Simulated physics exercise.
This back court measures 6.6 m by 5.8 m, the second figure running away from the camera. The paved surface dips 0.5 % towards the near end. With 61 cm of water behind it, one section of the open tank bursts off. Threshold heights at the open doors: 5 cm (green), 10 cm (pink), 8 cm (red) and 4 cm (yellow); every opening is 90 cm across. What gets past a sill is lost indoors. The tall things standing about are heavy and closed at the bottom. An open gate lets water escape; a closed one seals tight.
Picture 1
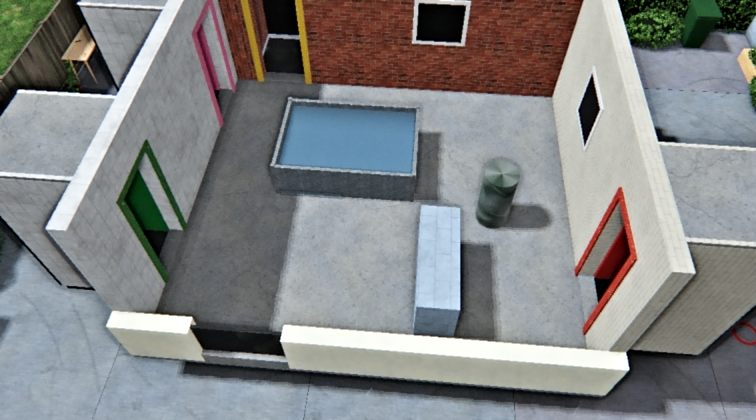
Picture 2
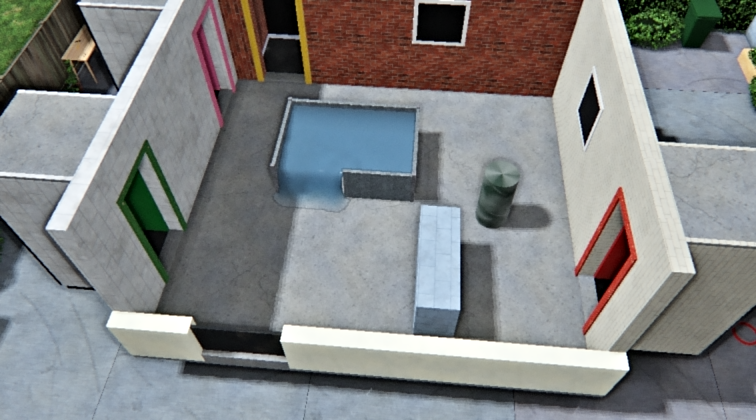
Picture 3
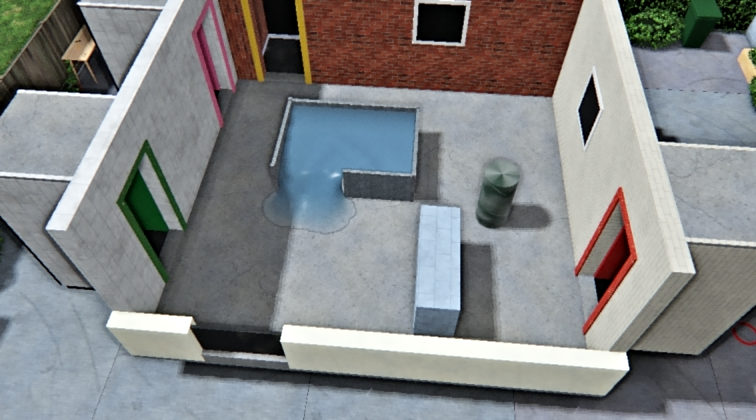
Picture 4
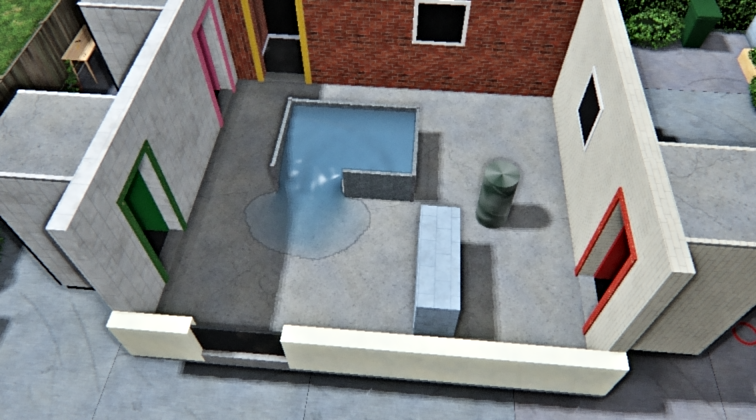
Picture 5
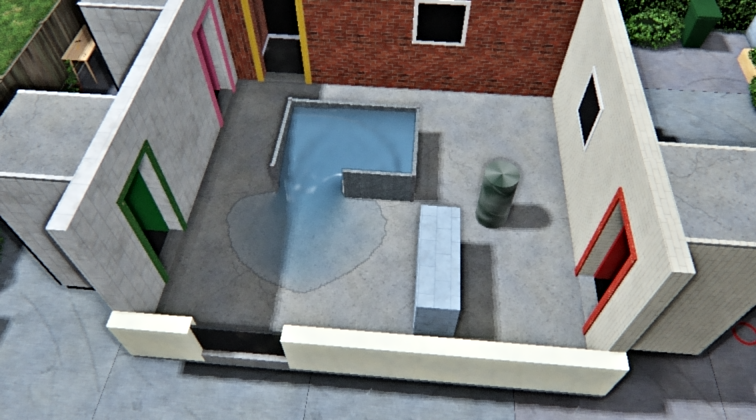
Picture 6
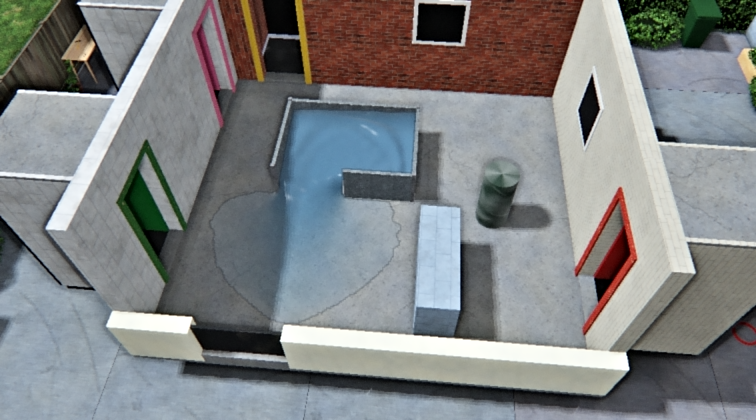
Water sits still in an open rectangular tank inside a walled court, then pours out as the left part of its front side gives way. It spreads across the grey paving in a widening, rounded sheet toward the low front wall, while the level in the tank drops slightly.
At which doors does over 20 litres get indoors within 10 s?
Within that time: At the green door it goes over the limit; at the pink door it keeps below the limit; at the red door it does not reach the limit; at the yellow door it goes over the limit.
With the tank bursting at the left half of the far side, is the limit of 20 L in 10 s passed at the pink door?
Against that limit: Pink above.
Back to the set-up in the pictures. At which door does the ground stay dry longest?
Last comes the yellow one.
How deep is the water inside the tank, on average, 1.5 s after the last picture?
Roughly 32 cm on average.
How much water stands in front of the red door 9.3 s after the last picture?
Some 5.0 cm.
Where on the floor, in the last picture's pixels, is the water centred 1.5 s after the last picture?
Near (317, 219).
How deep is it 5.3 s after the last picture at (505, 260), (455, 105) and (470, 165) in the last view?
Roughly 2, 0 and 2 cm, in turn.
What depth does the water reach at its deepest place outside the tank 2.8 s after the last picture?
Roughly 22 cm.
Then, 0.7 s after the last picture water covers 30 % of the floor and is deepest (32 cm) near (297, 202); green door 5 cm at the sill, 0 L in, pink door not reached, red door not reached, yellow door not reached.
Then, 1.5 s after the last picture water covers 30 % of the floor and is deepest (40 cm) near (183, 337); green door 10 cm at the sill, 24 L in, pink door not reached, red door not reached, yellow door not reached.
Then, 2.8 s after the last picture water covers 40 % of the floor and is deepest (22 cm) near (315, 337); green door 16 cm at the sill, 88 L in, pink door not reached, red door 7 cm at the sill, 0 L in, yellow door not reached.
Then, 5.3 s after the last picture water covers 70 % of the floor and is deepest (16 cm) near (148, 335); green door 12 cm at the sill, 161 L in, pink door 3 cm at the sill, 0 L in, red door 9 cm at the sill, 5 L in, yellow door 7 cm at the sill, 0 L in.
Then, 9.3 s after the last picture water covers 95 % of the floor and is deepest (10 cm) near (195, 338); green door 10 cm at the sill, 235 L in, pink door 7 cm at the sill, 0 L in, red door 5 cm at the sill, 7 L in, yellow door 7 cm at the sill, 38 L in.
